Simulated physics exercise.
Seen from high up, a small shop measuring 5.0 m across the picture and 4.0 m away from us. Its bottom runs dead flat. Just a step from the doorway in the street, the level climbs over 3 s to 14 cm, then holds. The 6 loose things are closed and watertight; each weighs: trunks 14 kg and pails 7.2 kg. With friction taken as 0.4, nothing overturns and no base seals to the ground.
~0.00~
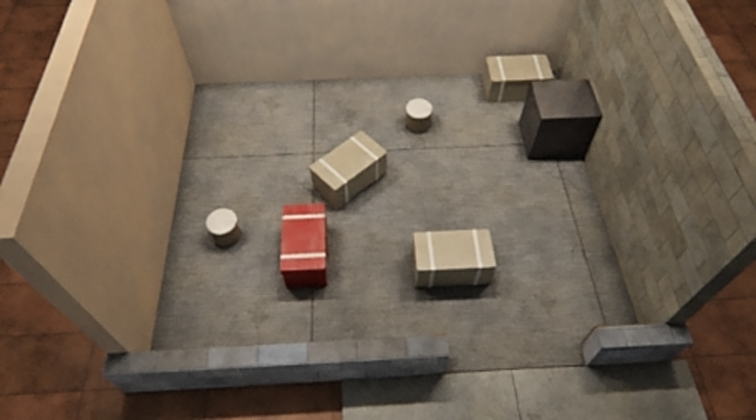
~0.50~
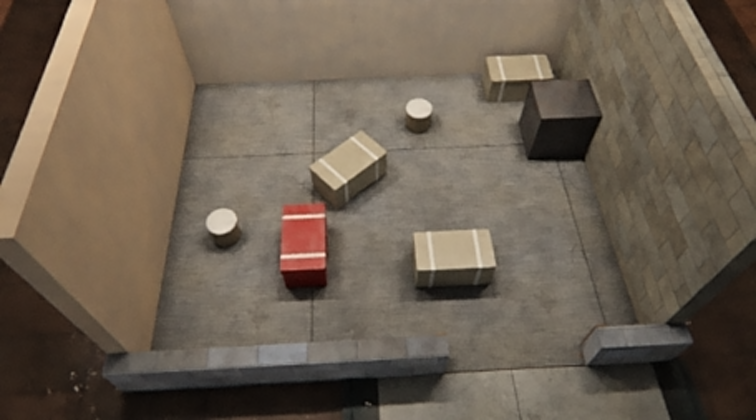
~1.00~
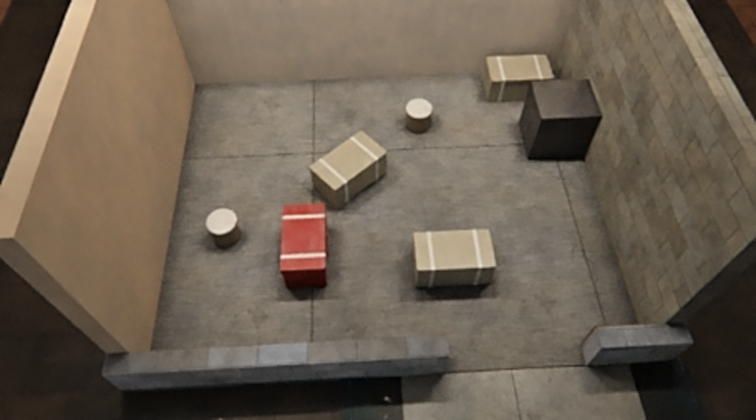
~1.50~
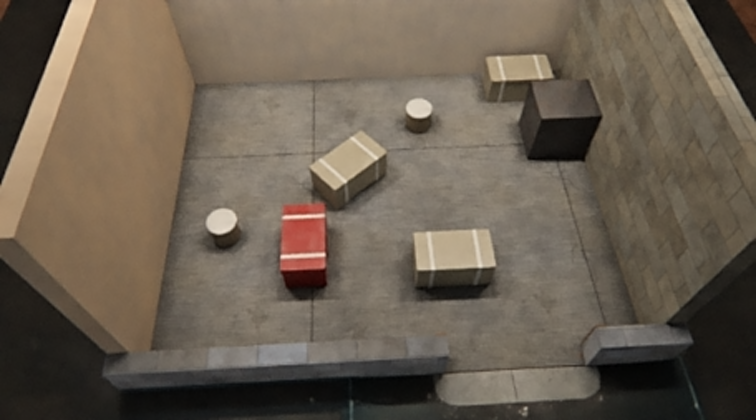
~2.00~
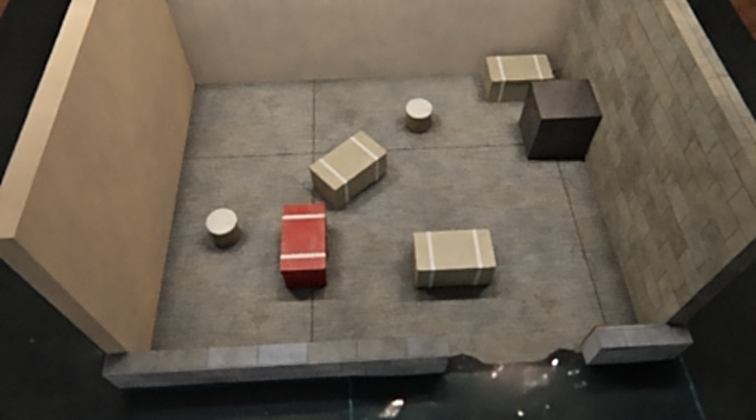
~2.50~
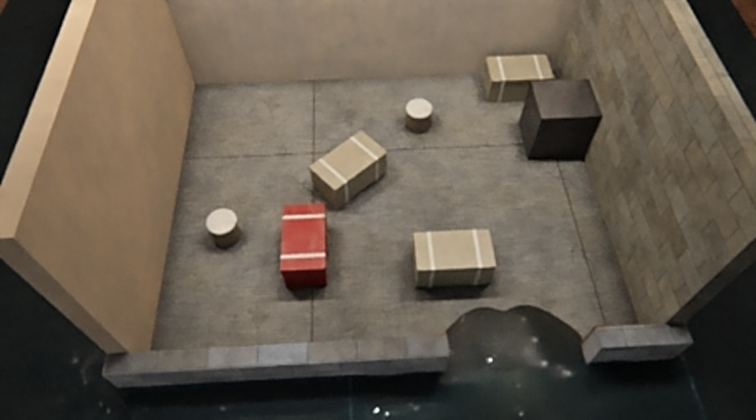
The clip opens on a high view of a small walled room holding a red trunk, three tan trunks, two pails and a dark box. Dark water rises outside and covers the paving by the doorway, then creeps through the gap onto the floor, while everything inside stays still.
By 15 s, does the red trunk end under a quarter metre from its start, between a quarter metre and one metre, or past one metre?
Under a quarter metre.
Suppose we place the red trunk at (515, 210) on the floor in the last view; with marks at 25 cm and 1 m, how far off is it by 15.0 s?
So it journeys a long way.
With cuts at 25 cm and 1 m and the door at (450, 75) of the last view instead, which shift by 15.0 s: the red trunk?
By then the red trunk has shifted a small amount.
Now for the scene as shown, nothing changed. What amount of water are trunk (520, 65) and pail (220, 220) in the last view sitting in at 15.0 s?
Around 9 cm and 5 cm.
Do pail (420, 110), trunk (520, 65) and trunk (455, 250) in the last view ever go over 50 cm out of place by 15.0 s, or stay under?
The first is bigger, the second bigger and the third bigger.
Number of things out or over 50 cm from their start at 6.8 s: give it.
The answer is 1.
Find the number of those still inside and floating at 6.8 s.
Total: 0.
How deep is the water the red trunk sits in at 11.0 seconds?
I'd say around 2 cm.
After 3.5 s the red trunk is near (303, 236), 0.0 m from its start, aground; 0 afloat.
After 6.8 s the red trunk is near (303, 236), 0.0 m from its start, aground; 0 afloat.
After 11.0 s the red trunk is near (303, 236), 0.0 m from its start, aground; 2 afloat.
After 15.0 s the red trunk is near (309, 242), 0.1 m from its start, aground; 3 afloat.
